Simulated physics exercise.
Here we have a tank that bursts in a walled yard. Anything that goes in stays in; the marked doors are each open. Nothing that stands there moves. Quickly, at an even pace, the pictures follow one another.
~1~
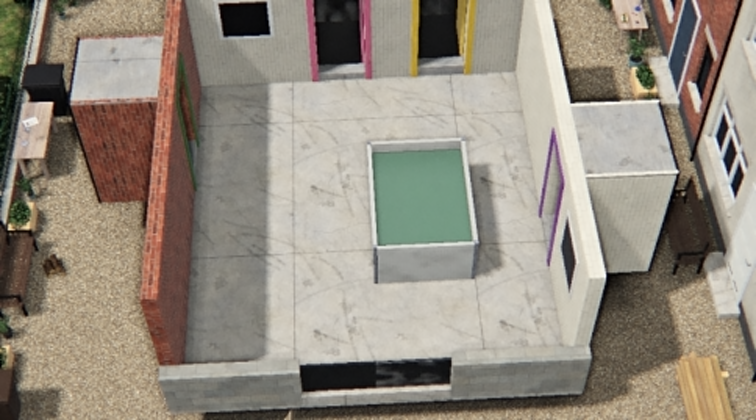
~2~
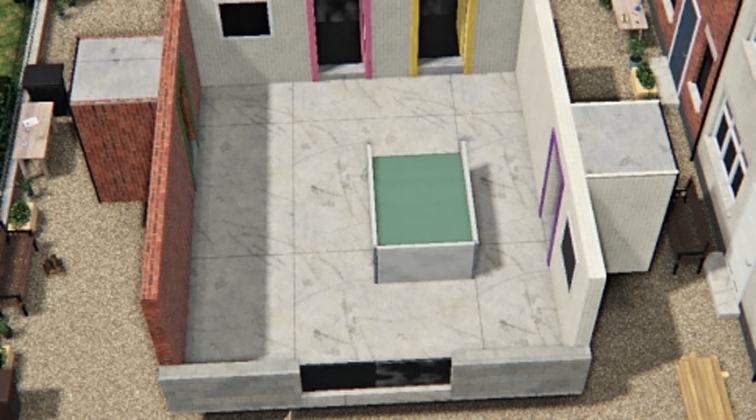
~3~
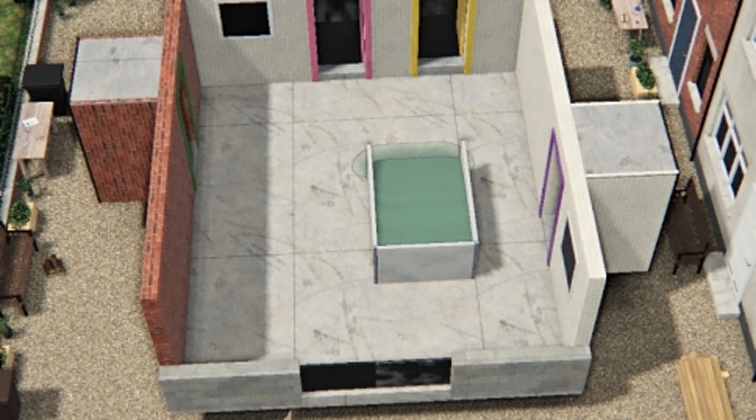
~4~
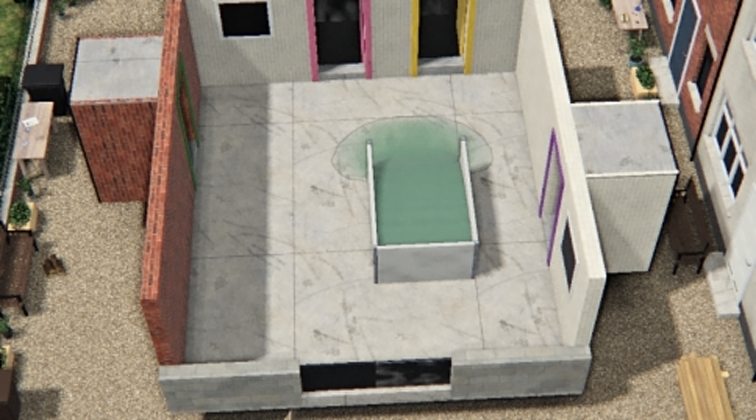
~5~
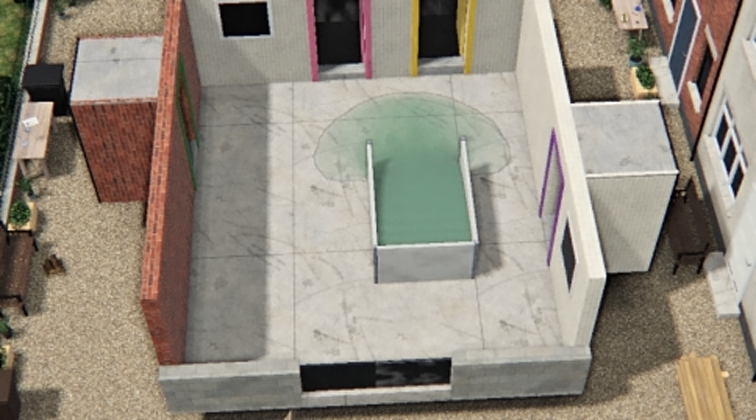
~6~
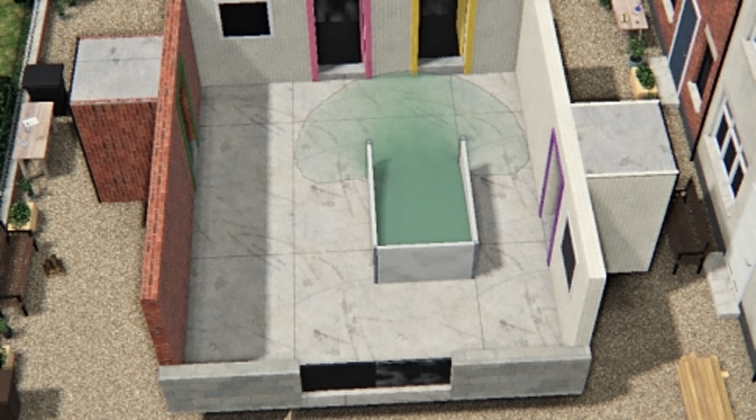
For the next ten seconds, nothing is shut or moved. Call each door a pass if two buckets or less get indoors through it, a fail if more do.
Pink door: Fail, purple door: Pass, yellow door: Fail, green door: Pass.
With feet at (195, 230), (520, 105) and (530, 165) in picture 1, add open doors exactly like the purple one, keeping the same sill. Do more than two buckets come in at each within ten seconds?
One after the other: Keeps below it, floods, lets less in.
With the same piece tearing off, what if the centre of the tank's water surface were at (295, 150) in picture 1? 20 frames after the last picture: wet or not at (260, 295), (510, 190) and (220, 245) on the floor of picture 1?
In order: Submerged, submerged, submerged.
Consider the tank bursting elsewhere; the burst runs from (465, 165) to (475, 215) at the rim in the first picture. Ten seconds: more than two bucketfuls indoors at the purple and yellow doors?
Looks like the purple door tops the limit but the yellow door doesn't reach it.
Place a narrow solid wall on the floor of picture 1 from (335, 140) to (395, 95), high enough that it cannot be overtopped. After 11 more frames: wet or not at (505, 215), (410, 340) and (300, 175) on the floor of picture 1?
Log, spots one to three: Spared; spared; swamped.
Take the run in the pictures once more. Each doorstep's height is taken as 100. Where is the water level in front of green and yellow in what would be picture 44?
Roughly 60 and 40 %.
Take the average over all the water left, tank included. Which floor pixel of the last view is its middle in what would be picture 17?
Around pixel (403, 138).
A moment on, water covers 30 % of the floor; the pink door over two buckets in, the purple door not reached, the yellow door over two buckets in, the green door not reached.
Next, water covers 35 % of the floor; the pink door far over two buckets in, the purple door not reached, the yellow door far over two buckets in, the green door not reached.
Then, water covers 50 % of the floor; the pink door far over two buckets in, the purple door wet at the sill, nothing in, the yellow door far over two buckets in, the green door wet at the sill, nothing in.
Later, water covers 90 % of the floor; the pink door far over two buckets in, the purple door wet at the sill, nothing in, the yellow door far over two buckets in, the green door wet at the sill, nothing in.
In the end, water covers 100 % of the floor; the pink door far over two buckets in, the purple door wet at the sill, nothing in, the yellow door far over two buckets in, the green door wet at the sill, nothing in.
